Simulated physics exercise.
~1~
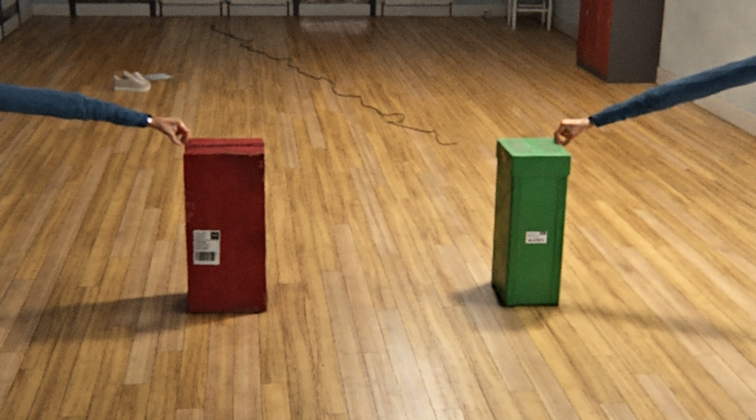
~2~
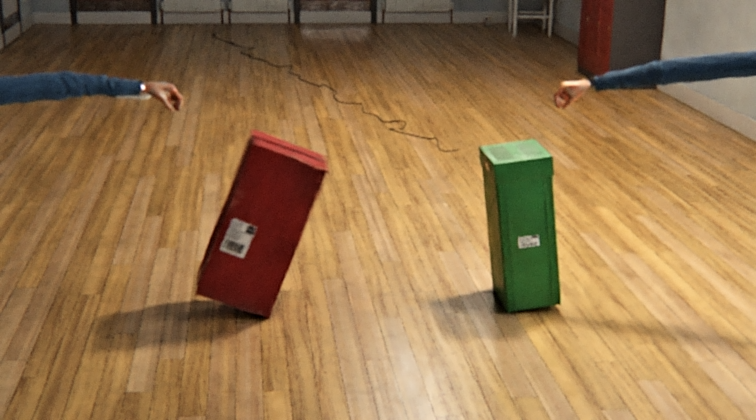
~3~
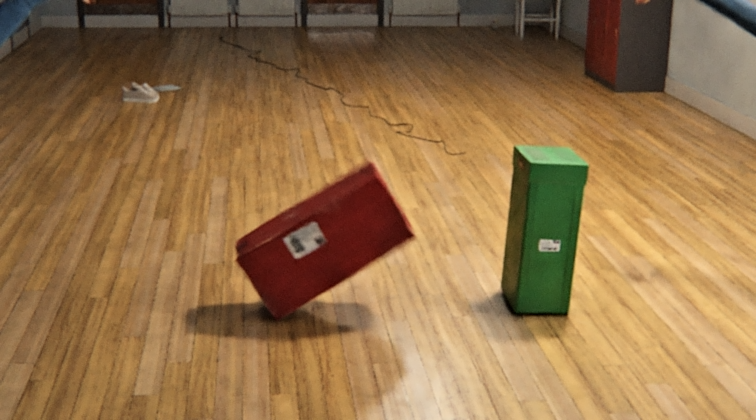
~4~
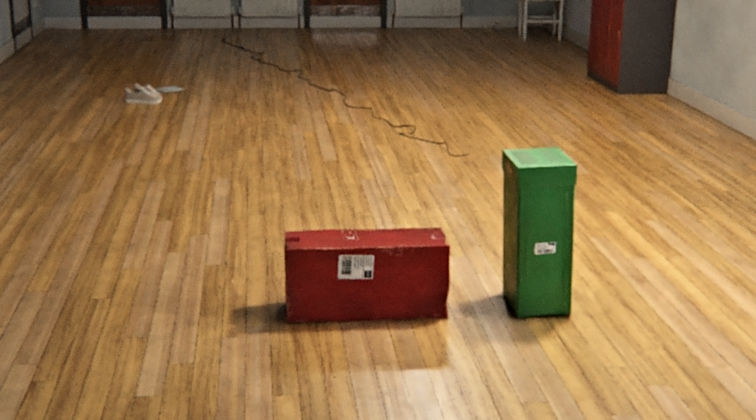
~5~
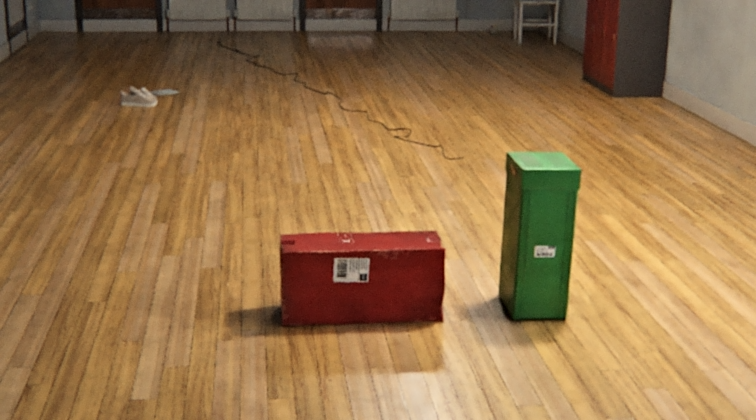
On a wooden floor in a large room, two hands let go of a tall red box and a tall green box; the red one tips rightward and falls onto its side, while the green one rocks slightly and ends standing upright.
